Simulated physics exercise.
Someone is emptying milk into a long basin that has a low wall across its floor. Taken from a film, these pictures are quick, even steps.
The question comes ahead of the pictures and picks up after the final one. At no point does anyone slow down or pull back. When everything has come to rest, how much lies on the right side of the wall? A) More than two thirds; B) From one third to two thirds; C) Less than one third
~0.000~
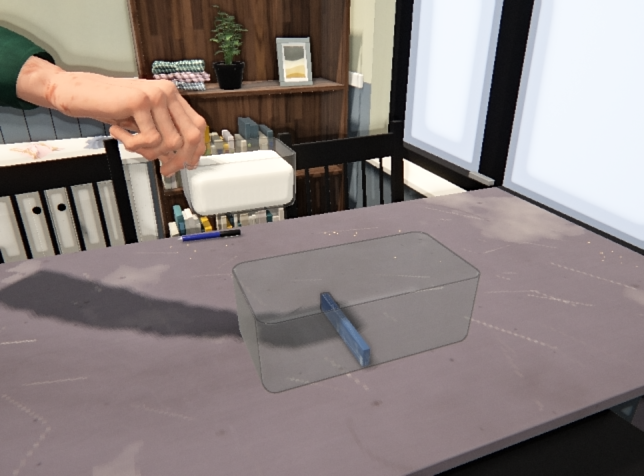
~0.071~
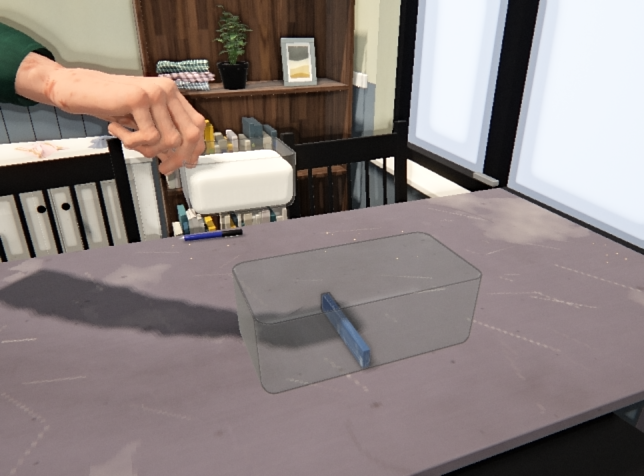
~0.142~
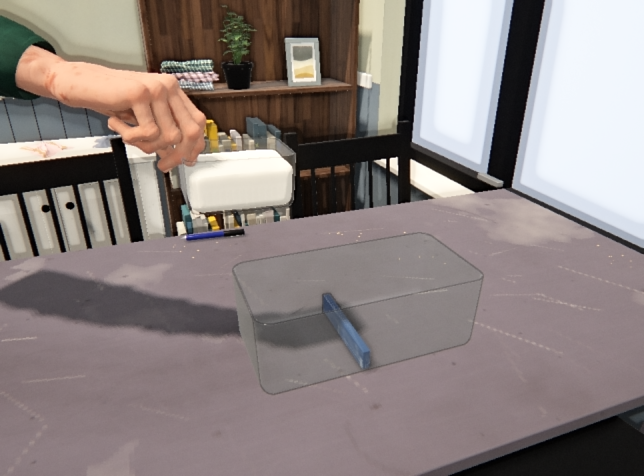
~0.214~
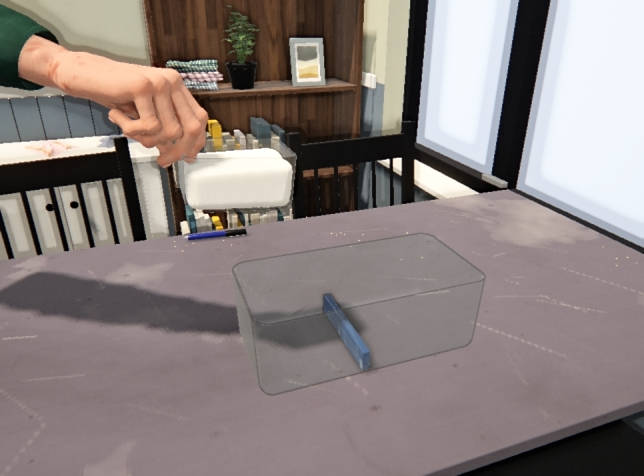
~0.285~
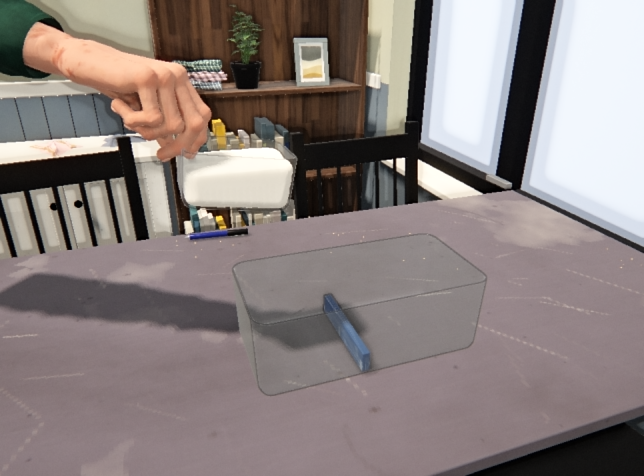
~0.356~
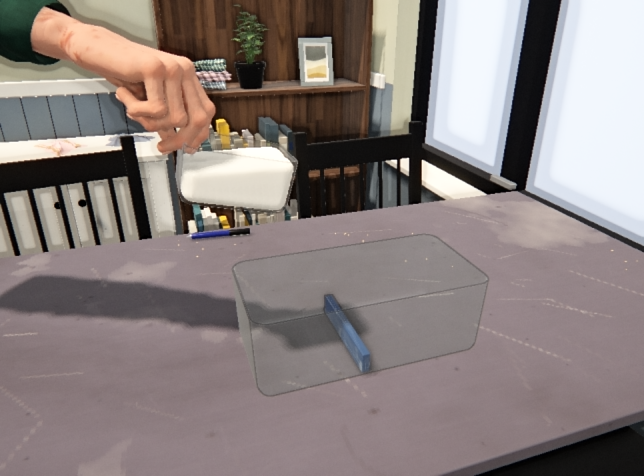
(B) From one third to two thirds.
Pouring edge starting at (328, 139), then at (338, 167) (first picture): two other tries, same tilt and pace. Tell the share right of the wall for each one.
It would come to near 80 per cent, and then near 85 per cent.
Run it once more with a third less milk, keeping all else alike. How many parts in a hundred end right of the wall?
I'd reckon close to 10 %.
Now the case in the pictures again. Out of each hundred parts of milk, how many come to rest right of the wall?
Near 45 in a hundred.
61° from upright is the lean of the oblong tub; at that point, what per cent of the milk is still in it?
Some 50 per cent.
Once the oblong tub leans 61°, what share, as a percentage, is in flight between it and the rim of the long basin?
Around 35 in a hundred.
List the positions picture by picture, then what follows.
In the first picture, tilt 0°; pouring edge (285, 147); surface from (185, 168) to (282, 158); the long basin's rim runs from (244, 294) to (451, 252); the wall's top is at (344, 320).
In the second picture, tilt 1°; pouring edge (285, 147); surface from (184, 167) to (282, 157).
In the third picture, tilt 2°; pouring edge (286, 148); surface from (183, 166) to (282, 157).
In the fourth picture, tilt 5°; pouring edge (287, 149); surface from (183, 165) to (283, 156).
In the fifth picture, tilt 9°; pouring edge (287, 152); surface from (182, 164) to (283, 156).
In the sixth picture, tilt 13°; pouring edge (288, 155); surface from (181, 164) to (285, 154).
A moment on, the oblong tub is tipped part way and 48 per cent is still to pour, 13 is left of the wall and 4 right of it.
Next, the oblong tub is tipped on its side and 11 per cent is still to pour, 35 is left of the wall and 43 right of it.
Then the oblong tub is tipped right over and 1 per cent is still to pour, 51 is left of the wall and 45 right of it.
Later the oblong tub is tipped right over and 0 per cent is still to pour, 53 is left of the wall and 46 right of it.
At rest 53 per cent lies left of the wall, 46 right of it and 1 outside.
